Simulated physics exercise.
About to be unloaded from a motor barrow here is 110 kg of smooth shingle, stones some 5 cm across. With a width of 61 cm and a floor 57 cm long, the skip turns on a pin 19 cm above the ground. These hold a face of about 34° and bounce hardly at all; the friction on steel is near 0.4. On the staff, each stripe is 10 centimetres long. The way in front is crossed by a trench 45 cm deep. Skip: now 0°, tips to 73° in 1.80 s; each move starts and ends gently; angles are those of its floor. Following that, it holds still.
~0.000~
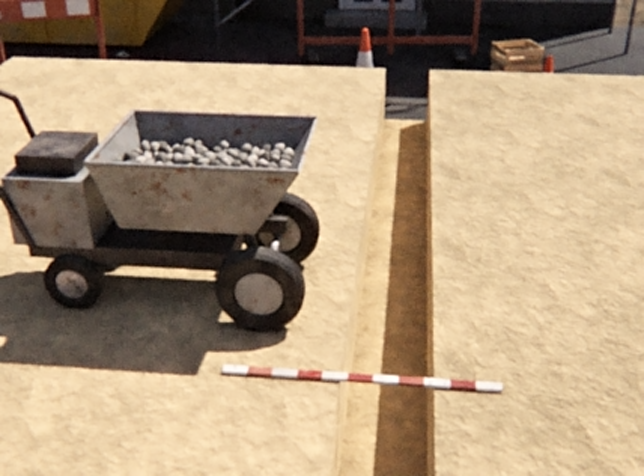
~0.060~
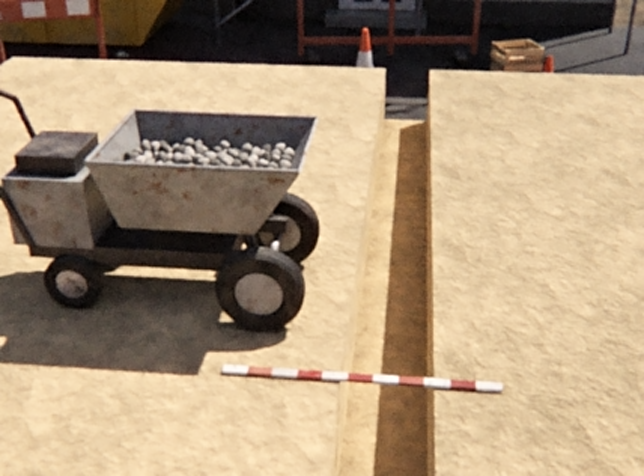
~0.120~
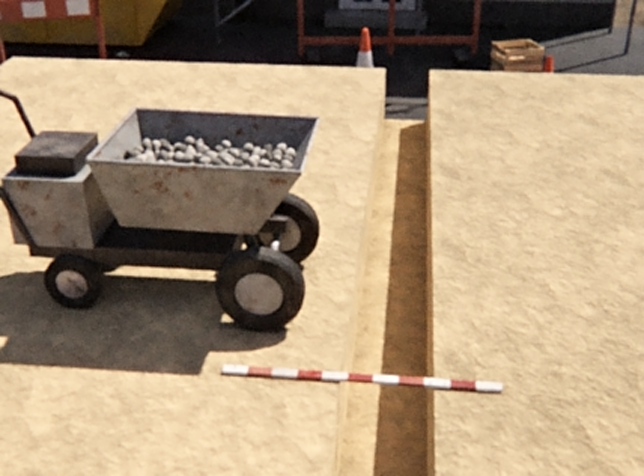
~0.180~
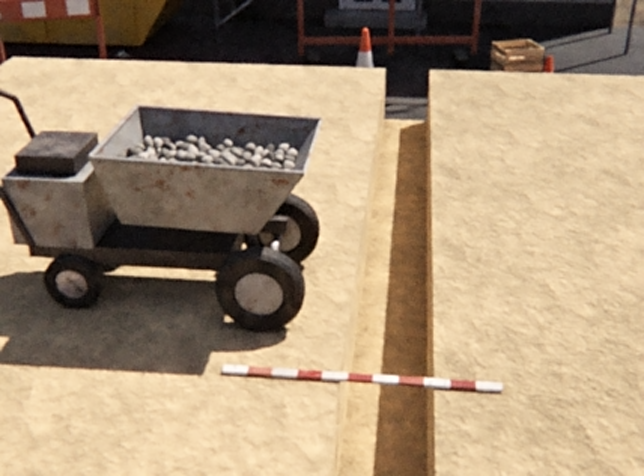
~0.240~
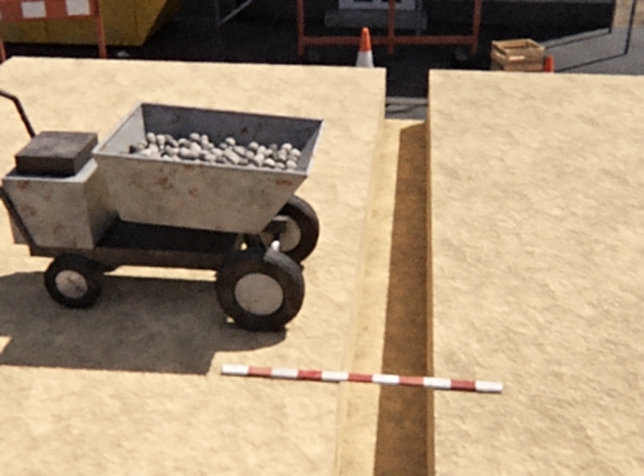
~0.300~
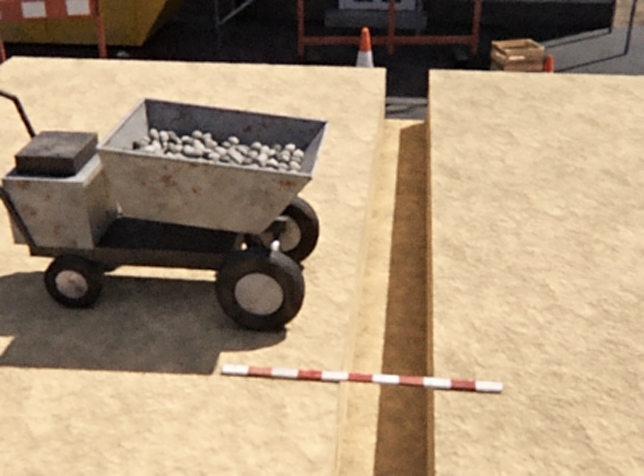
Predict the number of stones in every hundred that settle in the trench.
Close to 51 in a hundred.
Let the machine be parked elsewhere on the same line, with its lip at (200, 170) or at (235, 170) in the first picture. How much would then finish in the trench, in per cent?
85 % and 100 %.
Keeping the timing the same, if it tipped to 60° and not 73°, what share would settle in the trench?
Near 40 per cent then.
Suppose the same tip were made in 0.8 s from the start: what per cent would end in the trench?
I'd put it at roughly 40 per cent.
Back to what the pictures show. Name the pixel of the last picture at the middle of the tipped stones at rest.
I'd point to around (424, 359).
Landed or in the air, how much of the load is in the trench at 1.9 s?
I'd say near 15 per cent at that time.
After 1.4 s the floor is at 62°; 100 % in the skip; the foremost stones are at (402, 249).
After 1.9 s the floor is at 73°; 50 % in the skip, 16 % in the trench, 34 % past the trench; the foremost stones are at (535, 306).
After 2.2 s the floor is at 73°; 22 % in the skip, 29 % in the trench, 49 % past the trench; the foremost stones are at (591, 306).
After 4.2 s the floor is at 73°; 0 % in the skip, 51 % in the trench, 49 % past the trench; the foremost stones are at (614, 316).
